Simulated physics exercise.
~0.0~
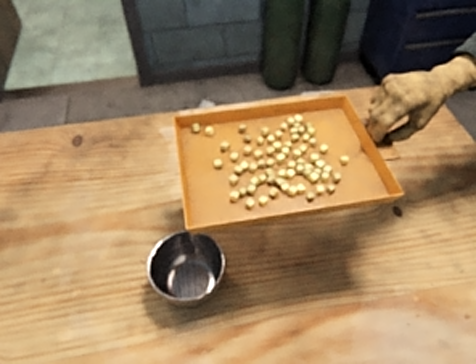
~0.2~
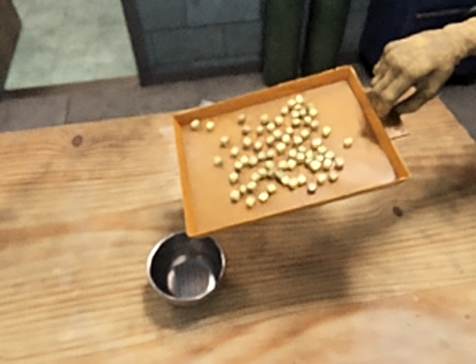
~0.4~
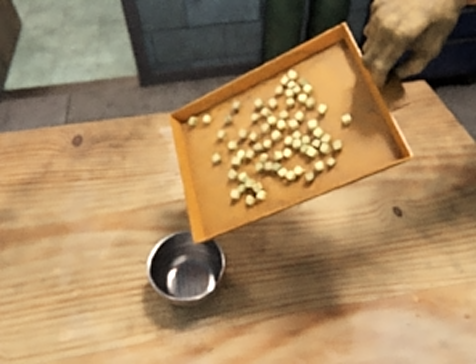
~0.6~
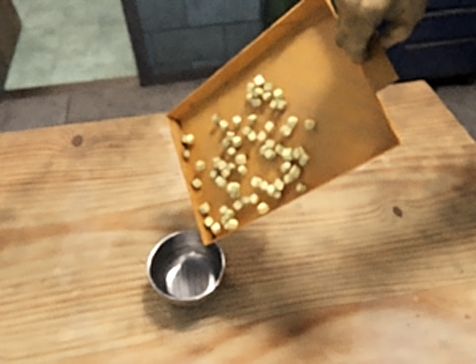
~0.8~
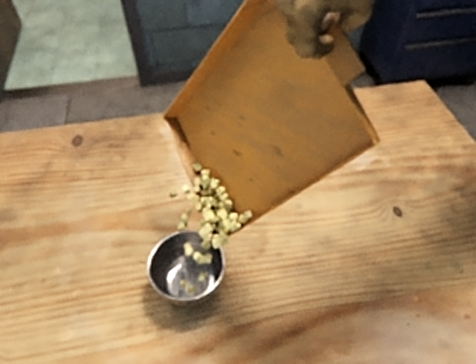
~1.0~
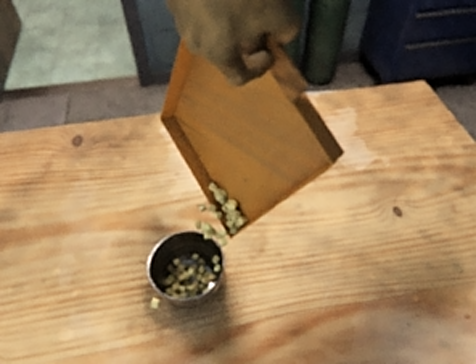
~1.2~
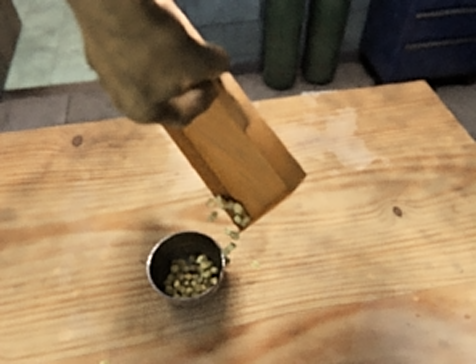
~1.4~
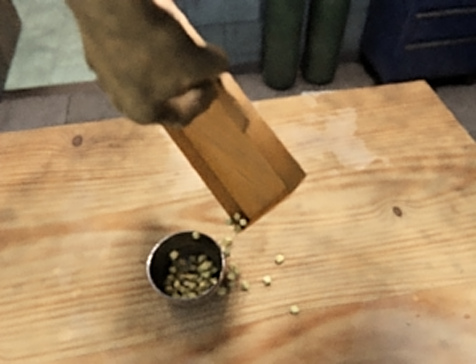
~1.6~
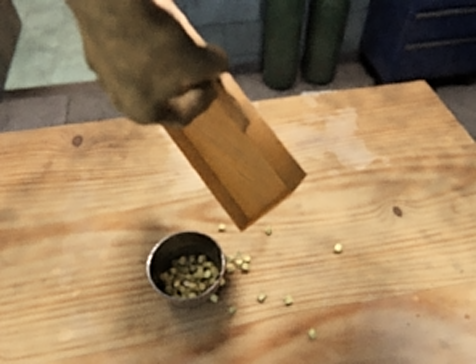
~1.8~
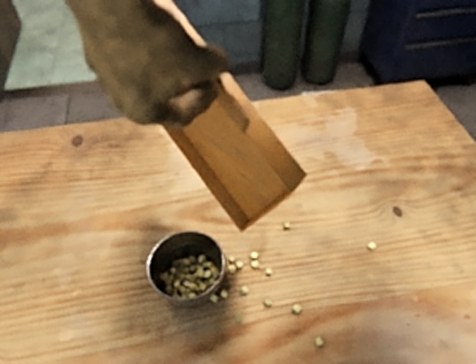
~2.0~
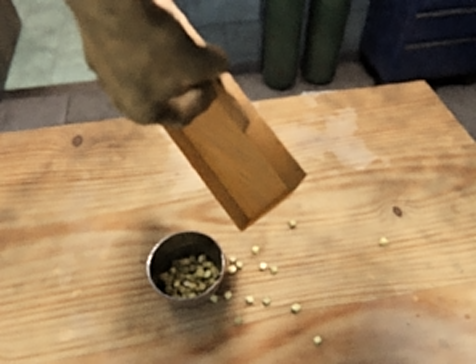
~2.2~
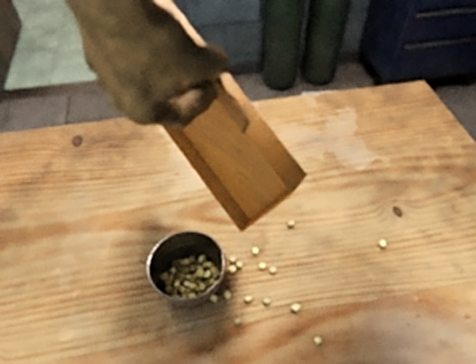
At the start, a gloved-looking hand holds an orange-brown tray scattered with small pale cubes above a wooden table, where a small metal bowl stands. The hand tips the tray steadily, and the cubes slide down toward its lower corner near the bowl. They spill over that corner in a cluster and drop into the bowl, while the hand swings left above the steepening tray. The last few fall near the rim, and some scatter to the right across the tabletop. Finally the empty tray stays tilted, with most cubes in the bowl and several lying beside it.
